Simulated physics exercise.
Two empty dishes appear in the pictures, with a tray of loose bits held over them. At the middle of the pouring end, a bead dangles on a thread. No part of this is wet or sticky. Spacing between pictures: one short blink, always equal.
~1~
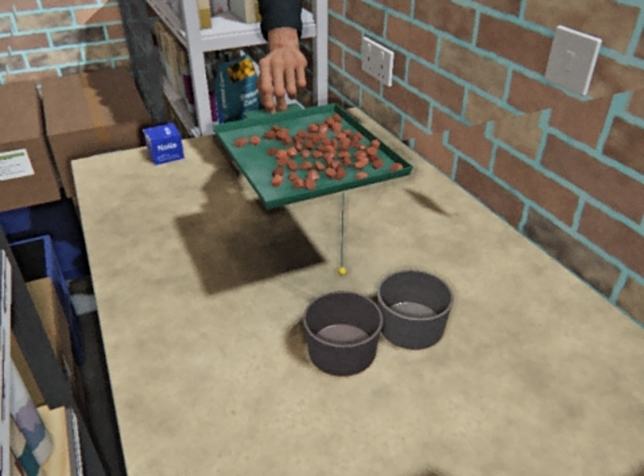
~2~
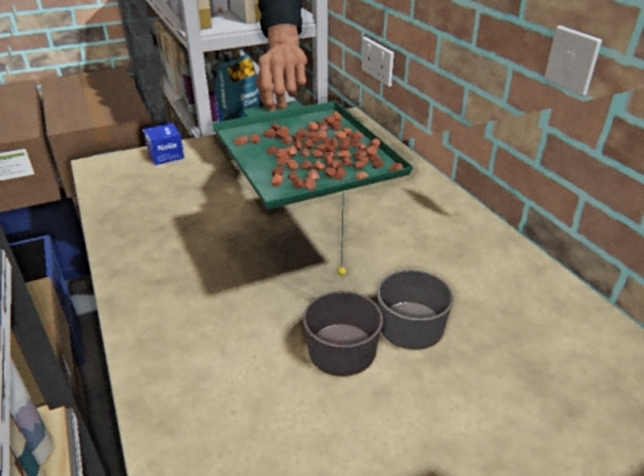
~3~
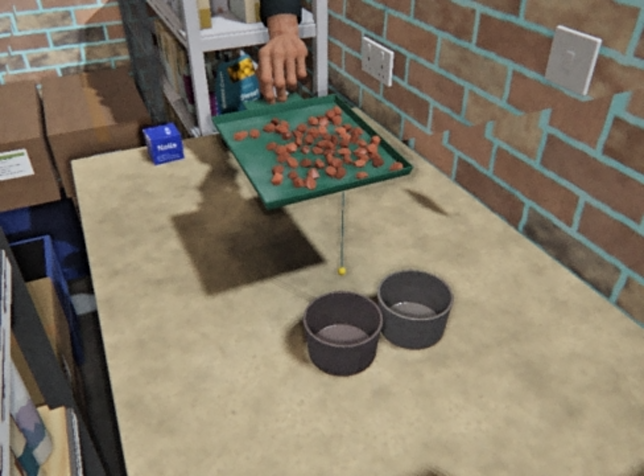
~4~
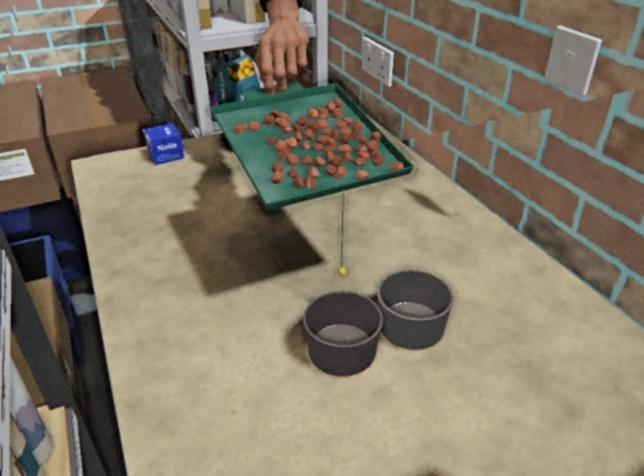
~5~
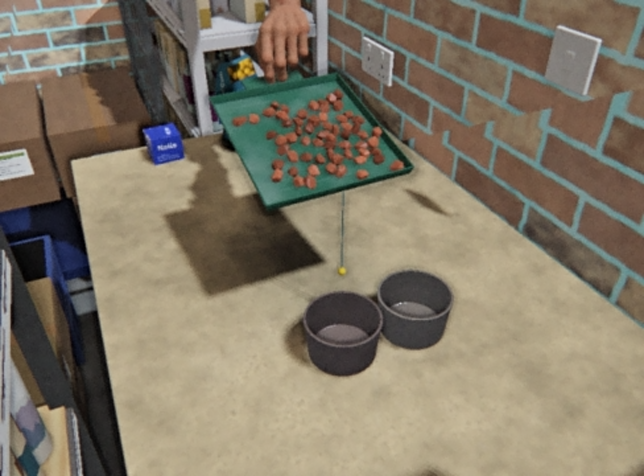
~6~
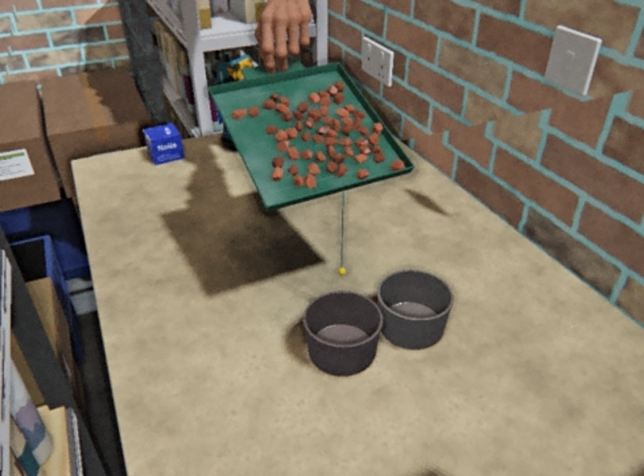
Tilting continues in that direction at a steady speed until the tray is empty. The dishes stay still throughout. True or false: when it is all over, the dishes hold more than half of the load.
True.
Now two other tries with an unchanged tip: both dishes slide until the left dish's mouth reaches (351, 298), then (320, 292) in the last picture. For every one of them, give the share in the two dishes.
That makes 50 per cent, followed by 40 per cent.
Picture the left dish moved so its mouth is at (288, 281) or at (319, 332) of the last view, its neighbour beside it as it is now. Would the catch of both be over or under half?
For the earlier try a smaller portion is kept, for the later one a larger portion.
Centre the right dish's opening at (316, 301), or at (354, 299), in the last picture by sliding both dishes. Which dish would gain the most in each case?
The first time it is the dish to the right, and the second time it is the dish to the right.
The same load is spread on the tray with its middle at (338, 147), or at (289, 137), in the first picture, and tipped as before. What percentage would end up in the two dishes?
Close to 70 in a hundred, then close to 50 in a hundred.
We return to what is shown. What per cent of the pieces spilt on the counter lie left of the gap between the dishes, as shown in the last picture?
Roughly 100 in a hundred.
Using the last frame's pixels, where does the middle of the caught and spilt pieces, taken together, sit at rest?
Resting centre, last picture - approx. (349, 344).
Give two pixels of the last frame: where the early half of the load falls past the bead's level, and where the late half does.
It goes through near (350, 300) first, then near (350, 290).
Just after the last frame, tray tipped steeply; almost all on the tray; just a few in the air.
A moment on, tray tipped past a quarter turn; roughly a quarter on the tray; roughly a third in the left dish; about a tenth in the right dish; about a tenth outside both; roughly a quarter in the air.
Further on, tray tipped past a quarter turn; roughly half in the left dish; roughly a quarter in the right dish; roughly a third outside both.
When it is over, tray tipped past a quarter turn; roughly half in the left dish; roughly a quarter in the right dish; roughly a third outside both.
